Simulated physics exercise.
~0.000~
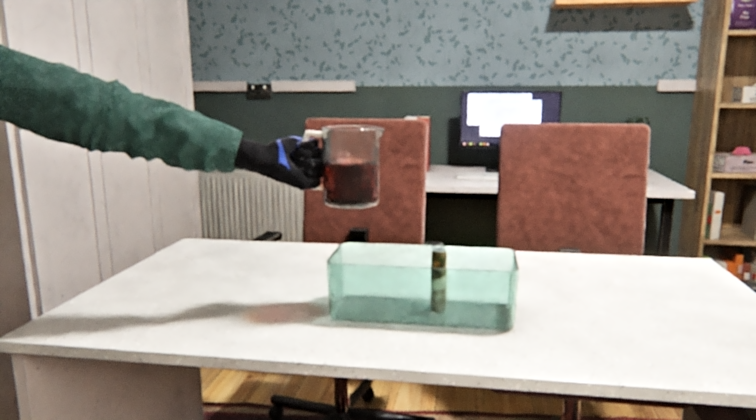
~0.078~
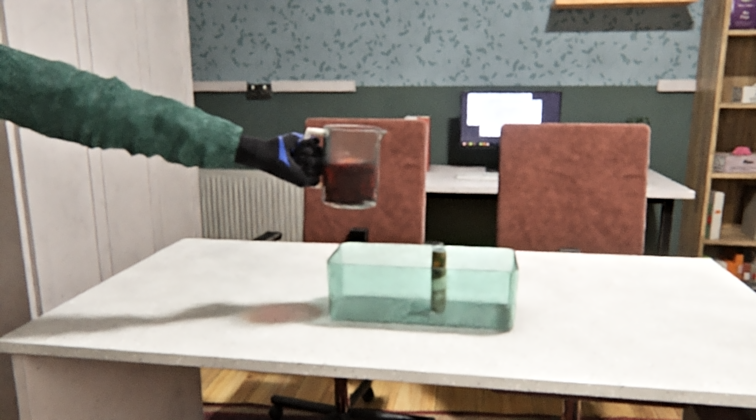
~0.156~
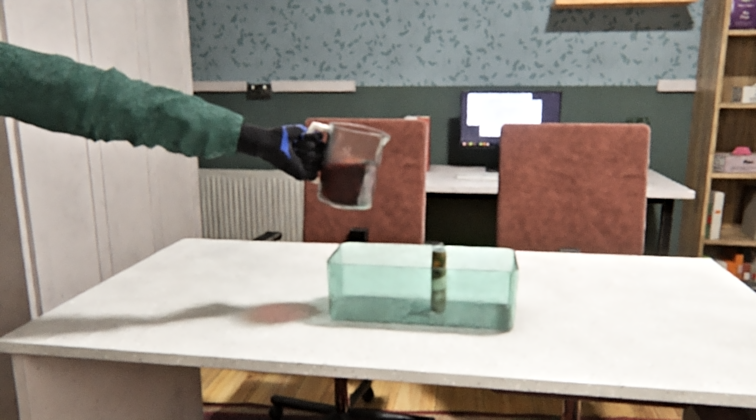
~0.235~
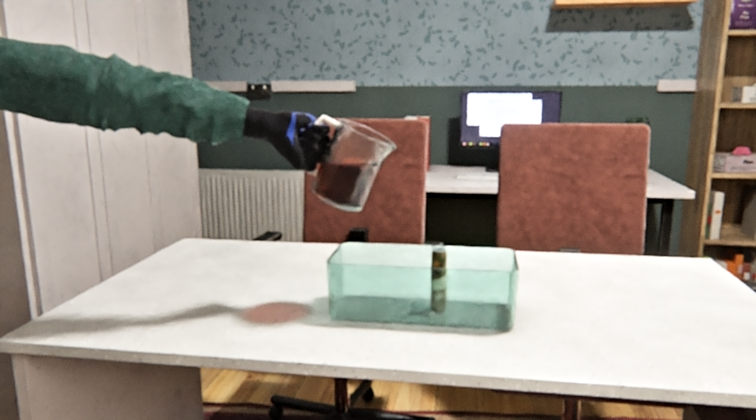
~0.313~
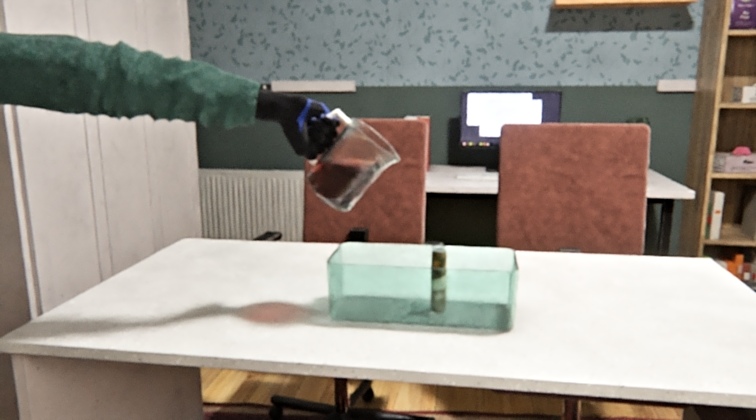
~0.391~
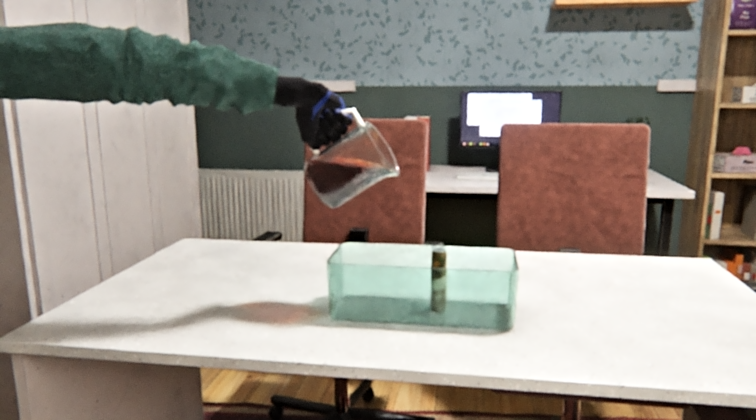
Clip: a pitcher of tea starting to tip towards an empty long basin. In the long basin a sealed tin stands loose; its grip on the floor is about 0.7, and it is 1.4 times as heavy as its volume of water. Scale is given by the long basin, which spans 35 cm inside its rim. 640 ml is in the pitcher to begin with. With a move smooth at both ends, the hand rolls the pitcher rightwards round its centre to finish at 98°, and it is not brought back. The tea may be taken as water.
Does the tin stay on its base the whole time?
No, it tips over.
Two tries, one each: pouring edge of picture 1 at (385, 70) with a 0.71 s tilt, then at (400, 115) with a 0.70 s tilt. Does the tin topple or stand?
In the first try it remains standing; in the second it remains standing.
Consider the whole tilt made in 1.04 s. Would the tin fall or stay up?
Then the tin tumbles.
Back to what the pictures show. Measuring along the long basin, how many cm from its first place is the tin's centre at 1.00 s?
Near 8 cm.
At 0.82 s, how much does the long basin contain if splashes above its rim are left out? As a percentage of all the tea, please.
I'd put it at roughly 44 per cent.
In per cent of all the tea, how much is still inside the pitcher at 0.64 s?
Around 70 in a hundred.
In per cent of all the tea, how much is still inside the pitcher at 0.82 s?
Remaining share: Approx. 32 %.
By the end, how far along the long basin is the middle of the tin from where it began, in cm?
About 7.5 cm.
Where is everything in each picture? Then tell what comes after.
It leans 0°; its right rim is at (384, 129); the tea meets the walls at (326, 163) and (377, 163); the long basin's rim runs from (334, 253) to (517, 261); the tin's top is at (439, 252), in the first picture.
It leans 3°; its right rim is at (386, 131); the tea meets the walls at (326, 163) and (377, 163), in the second picture.
It leans 11°; its right rim is at (391, 137); the tea meets the walls at (325, 164) and (378, 163), in the third picture.
It leans 24°; its right rim is at (396, 147); the tea meets the walls at (322, 166) and (380, 164), in the fourth picture.
It leans 40°; its right rim is at (400, 160); the tea meets the walls at (314, 168) and (383, 166), in the fifth picture.
It leans 57°; its right rim is at (399, 175); the tea meets the walls at (311, 159) and (390, 169), in the sixth picture.
Then, 0.64 s in, the tilt is 95° and 71 per cent is still to pour; the tin stands where it began.
Then, 0.82 s in, the tilt is 98° and 32 per cent is still to pour; the tin leans 12°.
Then, 1.00 s in, the tilt is 98° and 14 per cent is still to pour; the tin lies on its side.
Then, 1.21 s in, the tilt is 98° and 5 per cent is still to pour; the tin lies on its side.
Finally, the tin lies on its side.
